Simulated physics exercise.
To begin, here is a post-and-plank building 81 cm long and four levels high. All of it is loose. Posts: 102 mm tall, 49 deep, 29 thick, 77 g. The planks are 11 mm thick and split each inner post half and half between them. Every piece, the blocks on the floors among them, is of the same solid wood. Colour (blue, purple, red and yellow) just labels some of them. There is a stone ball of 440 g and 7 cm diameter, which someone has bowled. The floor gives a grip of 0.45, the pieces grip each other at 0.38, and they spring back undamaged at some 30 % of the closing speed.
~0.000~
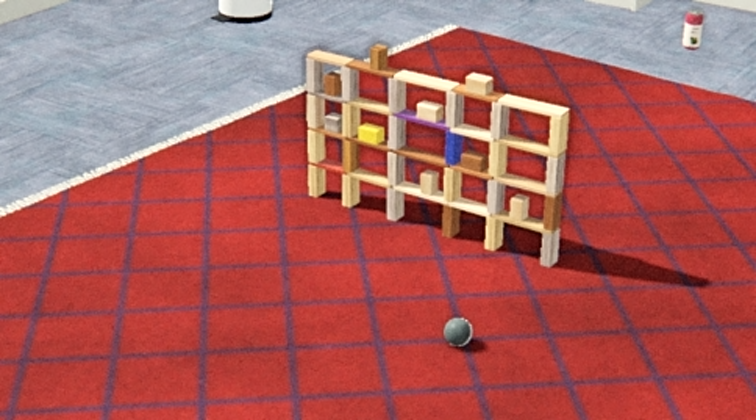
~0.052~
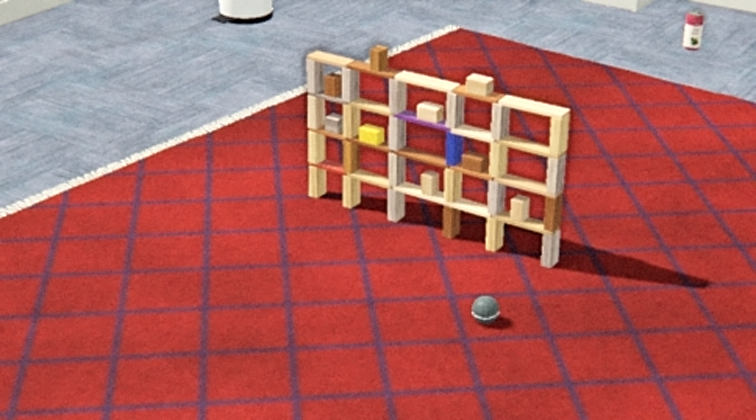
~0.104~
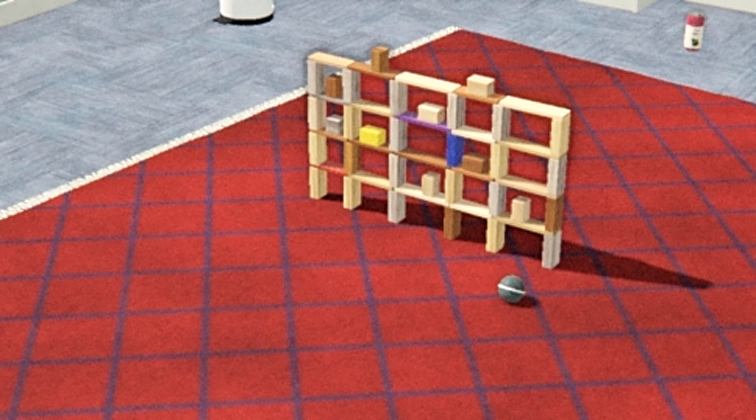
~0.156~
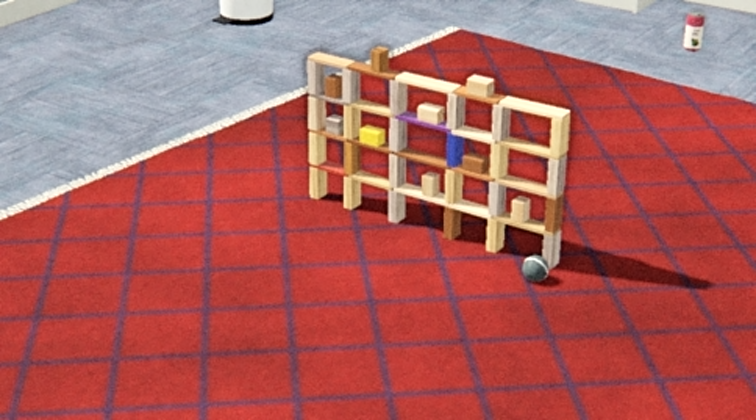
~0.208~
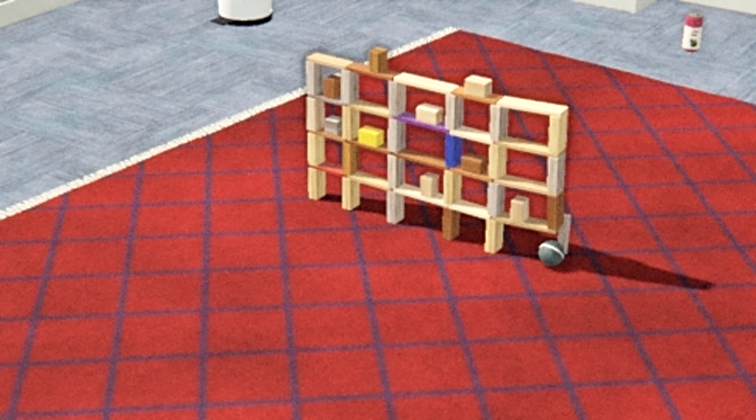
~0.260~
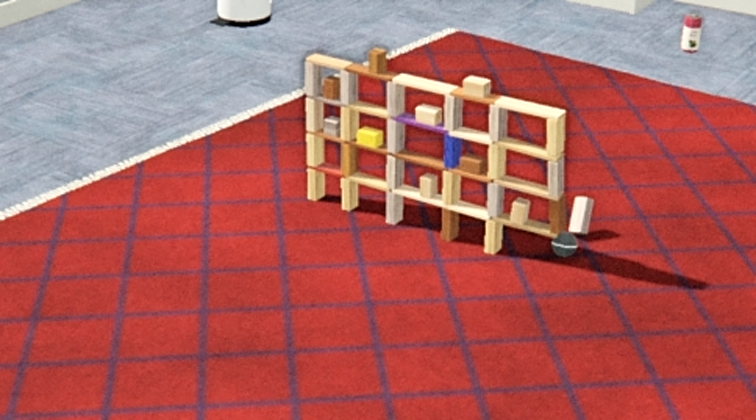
On a red rug with a dark grid, laid over a grey-blue floor, a long four-level wooden frame is seen from above at an angle by a still camera. Its pale, grey and brown posts and planks include a purple plank and a blue post, with a yellow block at left. A grey ball rolls up and right from the foreground, strikes the bottom right post and knocks it outward, leaning.
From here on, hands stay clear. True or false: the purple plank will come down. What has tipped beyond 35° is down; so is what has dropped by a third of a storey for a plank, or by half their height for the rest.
False.
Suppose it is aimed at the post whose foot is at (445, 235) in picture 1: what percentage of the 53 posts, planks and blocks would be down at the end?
80 %.
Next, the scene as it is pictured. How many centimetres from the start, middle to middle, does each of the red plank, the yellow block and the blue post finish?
The red one ends 0 cm from its start, the yellow one 0 cm and the blue one 0 cm.
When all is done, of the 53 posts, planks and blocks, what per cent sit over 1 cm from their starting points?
It comes to 40 percent.
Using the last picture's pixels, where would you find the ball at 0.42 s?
Position: About (605, 211).
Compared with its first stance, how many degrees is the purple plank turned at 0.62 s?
Angle from initial pose, roughly 0 deg - estimate.
Around 0.42 s, ball still moving; 9 of the 53 pieces down; purple plank unmoved.
Around 0.62 s, ball still moving; 18 of the 53 pieces down; purple plank unmoved; blue post tipped 7°.
Around 0.90 s, ball still moving; 21 of the 53 pieces down; purple plank unmoved; blue post tipped 5°.
Finally (1.6 s), ball rolling away; 21 of the 53 pieces down; purple plank unmoved; blue post tipped 5°; yellow block unmoved. Seen by the last camera, middles, purple plank near (424, 122), blue post near (455, 148).
